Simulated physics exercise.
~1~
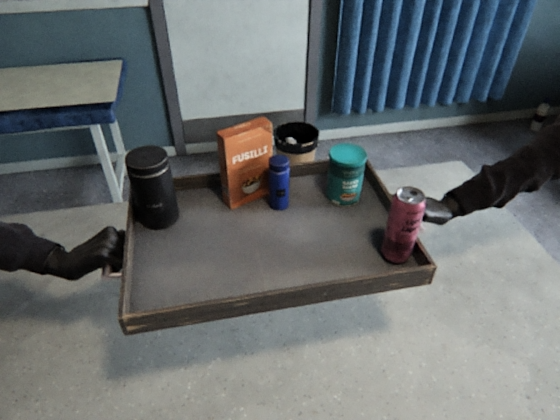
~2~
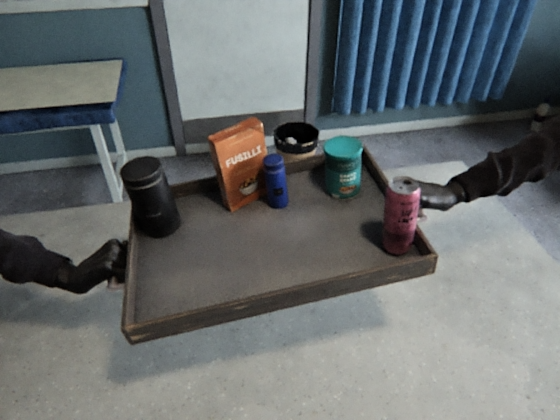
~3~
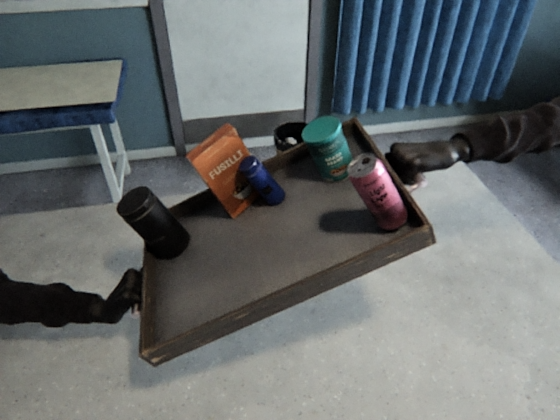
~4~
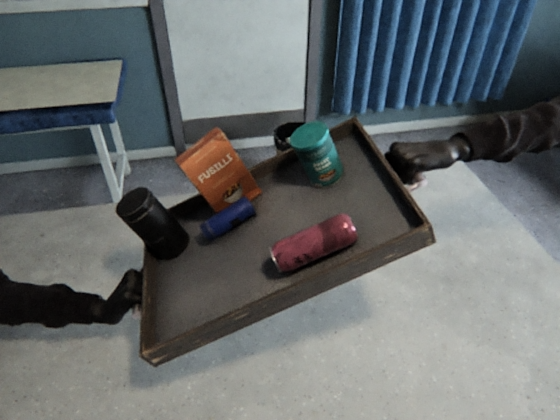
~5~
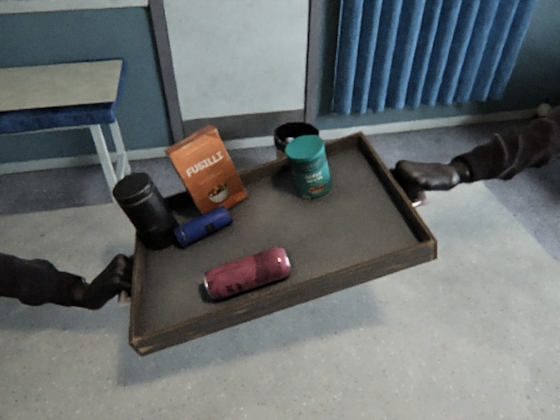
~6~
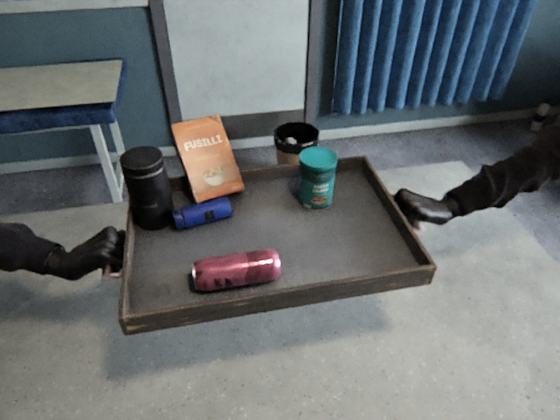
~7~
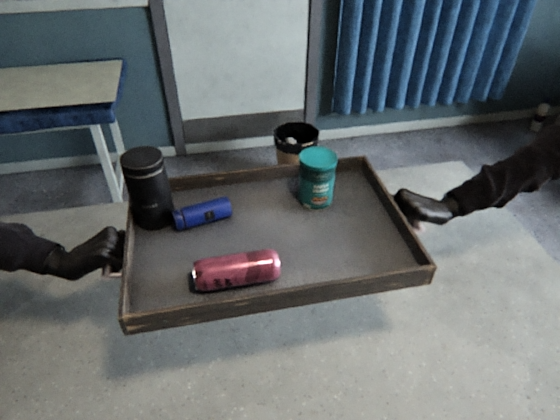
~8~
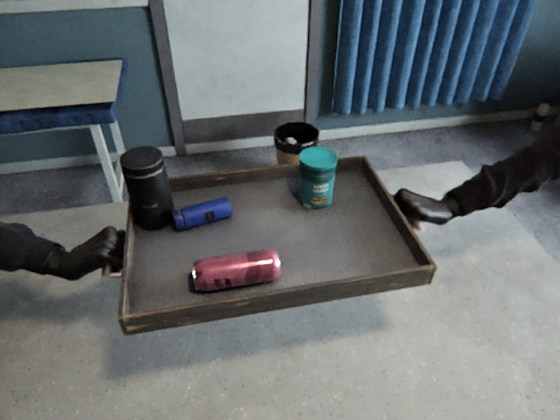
In a blue-walled room, hands tilt a tray left, toppling two items, then level it as an orange packet disappears.
